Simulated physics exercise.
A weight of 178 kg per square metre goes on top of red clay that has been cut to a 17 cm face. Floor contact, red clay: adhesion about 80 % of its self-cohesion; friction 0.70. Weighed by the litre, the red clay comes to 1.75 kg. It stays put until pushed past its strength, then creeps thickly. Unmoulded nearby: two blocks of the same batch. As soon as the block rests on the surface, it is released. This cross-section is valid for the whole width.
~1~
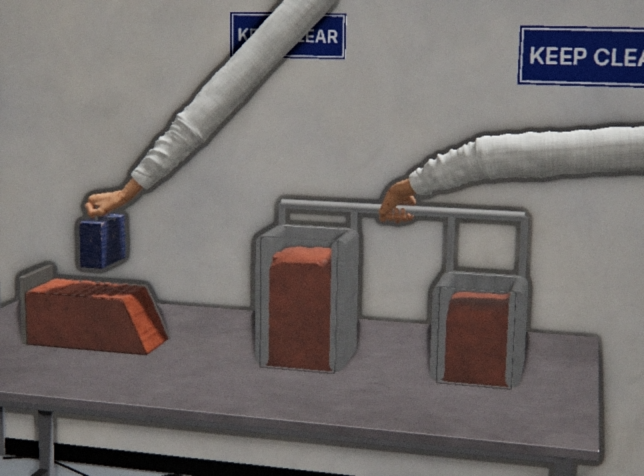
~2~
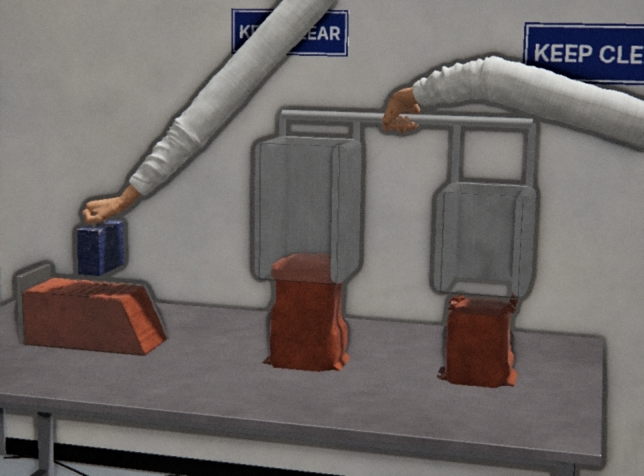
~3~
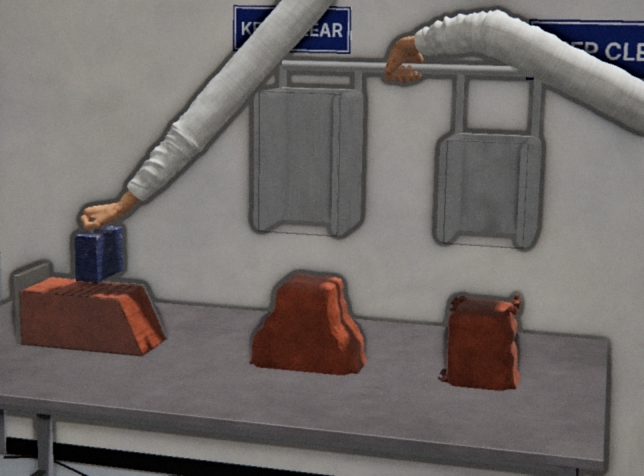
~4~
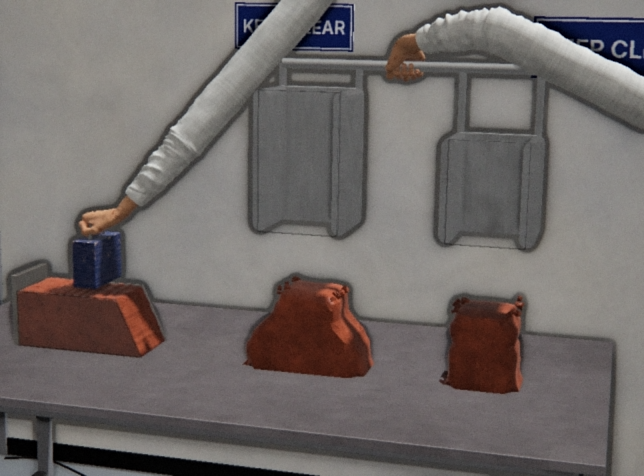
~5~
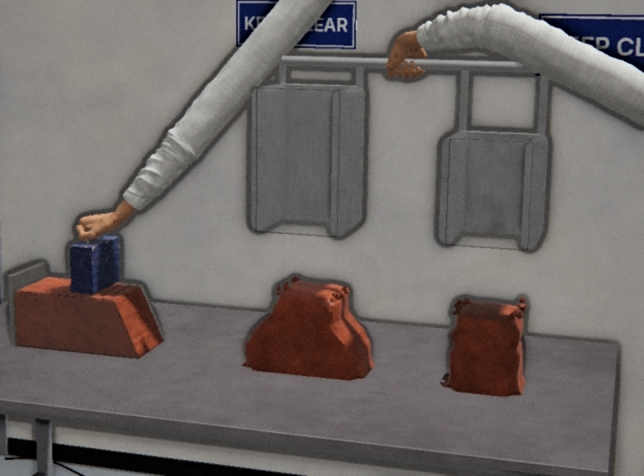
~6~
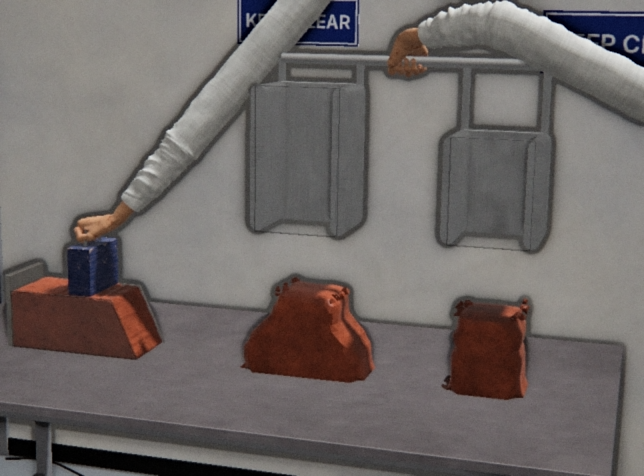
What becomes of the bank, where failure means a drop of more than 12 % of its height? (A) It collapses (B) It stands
Option B: It stands.
Then, 0.14 s after the last picture, the block is down by 1 % of the bank's height and stands upright.
Then, 0.31 s after the last picture, the block is down by 1 % of the bank's height and stands upright.
Then, 0.48 s after the last picture, the block is down by 1 % of the bank's height and stands upright.
Then, 0.65 s after the last picture, the block is down by 1 % of the bank's height and stands upright.
Then, 0.84 s after the last picture, at the end, the block is down by 1 % of the bank's height and stands upright.
